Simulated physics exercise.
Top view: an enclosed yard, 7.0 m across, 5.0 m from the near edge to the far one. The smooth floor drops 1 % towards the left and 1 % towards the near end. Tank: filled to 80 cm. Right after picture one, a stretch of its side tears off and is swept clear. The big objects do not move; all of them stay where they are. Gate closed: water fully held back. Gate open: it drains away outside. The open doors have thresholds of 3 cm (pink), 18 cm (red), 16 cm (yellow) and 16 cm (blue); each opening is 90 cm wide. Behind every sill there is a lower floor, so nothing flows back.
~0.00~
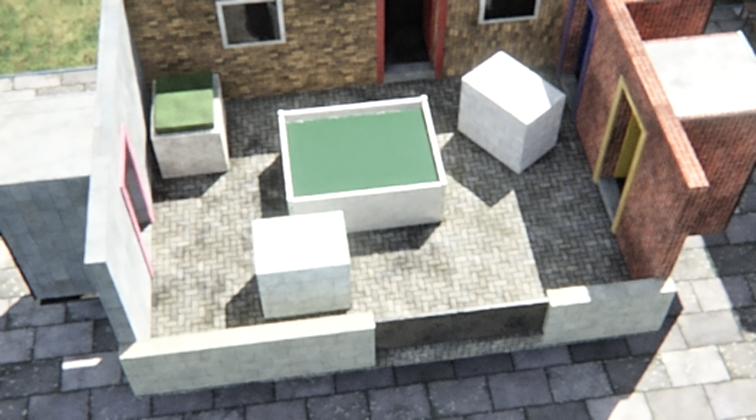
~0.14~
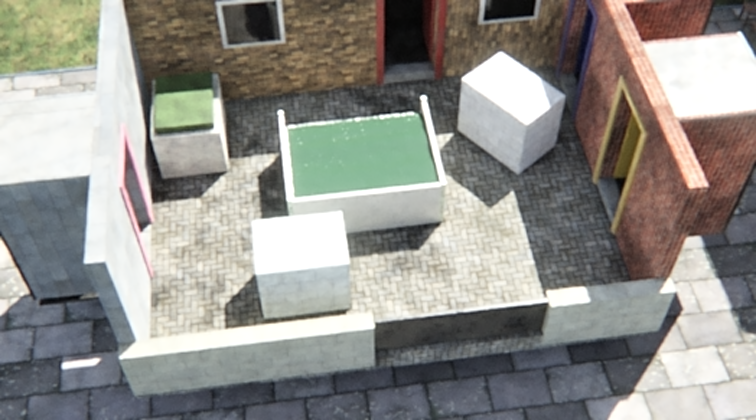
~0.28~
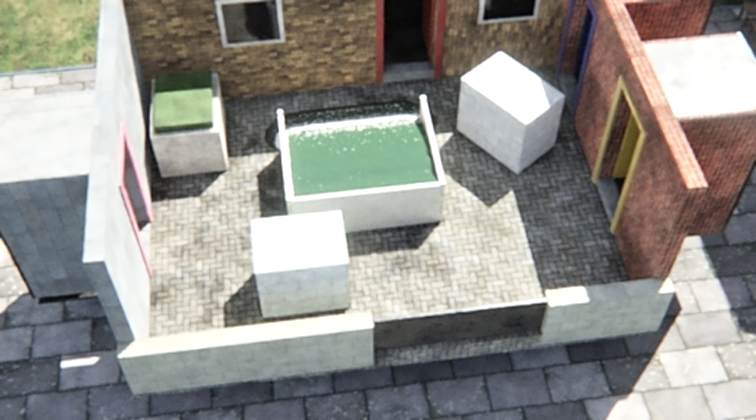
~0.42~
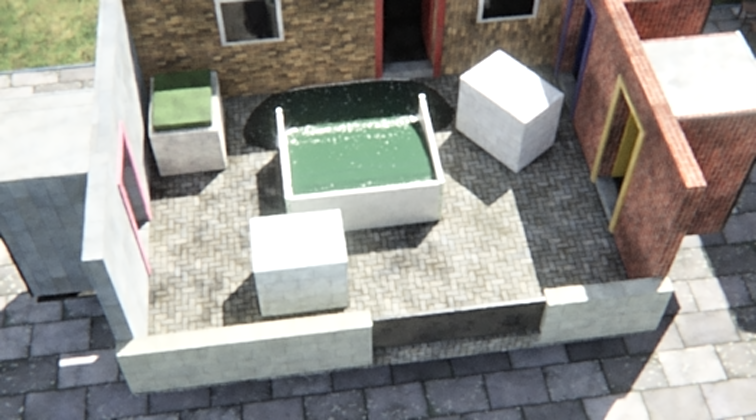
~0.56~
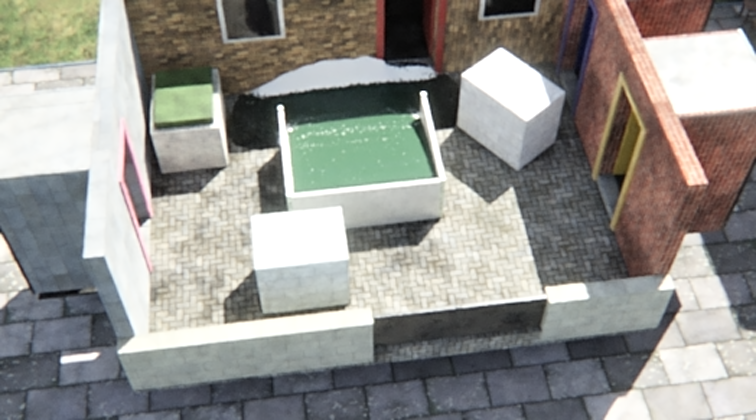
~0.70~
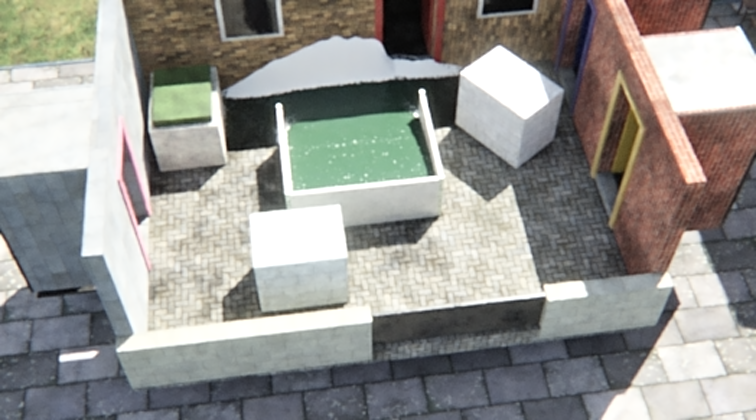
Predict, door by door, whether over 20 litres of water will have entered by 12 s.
Prediction: At the pink door, over 20 litres will have entered. At the red door, over 20 litres will have entered. At the yellow door, it will not. At the blue door, over 20 litres will have entered.
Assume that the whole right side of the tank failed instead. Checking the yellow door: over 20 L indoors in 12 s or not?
So, yellow door: Out of bounds.
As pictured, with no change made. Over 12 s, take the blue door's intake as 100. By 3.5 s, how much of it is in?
About 85 per cent.
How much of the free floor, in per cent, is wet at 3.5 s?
70 %.
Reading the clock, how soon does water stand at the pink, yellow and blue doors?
Door times: Pink 2.2 s / yellow 2.4 s / blue 1.6 s.
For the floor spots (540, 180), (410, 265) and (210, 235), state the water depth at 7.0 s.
Spot one 2 cm, spot two 7 cm, spot three 8 cm.
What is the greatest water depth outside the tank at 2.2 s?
Roughly 57 cm.
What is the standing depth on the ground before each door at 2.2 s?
Measured in centimetres, the pink door gives 4, the red door 28, the yellow door 0 and the blue door 30.
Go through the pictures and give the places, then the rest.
The first picture shows the tank at (360, 151) is whole and still, 80 cm deep.
In the second picture, water pours out on the tank's far side and has run 1.2 m, to a hidden place; typically 7 cm deep outside, 80 cm at the tank's back.
In the third picture, water pours out on the tank's far side and has run 1.4 m, to a hidden place; typically 14 cm deep outside, 78 cm at the tank's back.
In the fourth picture, water pours out on the tank's far side and has run 1.8 m, to (430, 91); typically 12 cm deep outside, 69 cm at the tank's back.
In the fifth picture, water pours out on the tank's far side and has run 2.2 m, to (245, 96); typically 14 cm deep outside, 68 cm at the tank's back.
In the sixth picture, the front is at a hidden place, 2.6 m from the gap on the tank's far side; 5.1 m2 of floor is under water; 64 cm left at the back of the tank.
After 1.4 s water covers 20 % of the floor and is deepest (54 cm) near (342, 88); pink door not reached, red door 40 cm at the sill, 84 L in, yellow door not reached, blue door not reached.
After 2.2 s water covers 40 % of the floor and is deepest (57 cm) near (162, 107); pink door 4 cm at the sill, 0 L in, red door 28 cm at the sill, 156 L in, yellow door not reached, blue door 30 cm at the sill, 14 L in.
After 3.5 s water covers 70 % of the floor and is deepest (32 cm) near (162, 107); pink door 4 cm at the sill, 1 L in, red door 13 cm at the sill, 172 L in, yellow door 6 cm at the sill, 0 L in, blue door 22 cm at the sill, 81 L in.
After 7.0 s water covers 95 % of the floor and is deepest (17 cm) near (393, 332); pink door 8 cm at the sill, 30 L in, red door 11 cm at the sill, 173 L in, yellow door 3 cm at the sill, 0 L in, blue door 10 cm at the sill, 94 L in.
After 12.0 s water covers 95 % of the floor and is deepest (16 cm) near (161, 361); pink door 9 cm at the sill, 81 L in, red door 6 cm at the sill, 173 L in, yellow door 5 cm at the sill, 0 L in, blue door 5 cm at the sill, 94 L in.
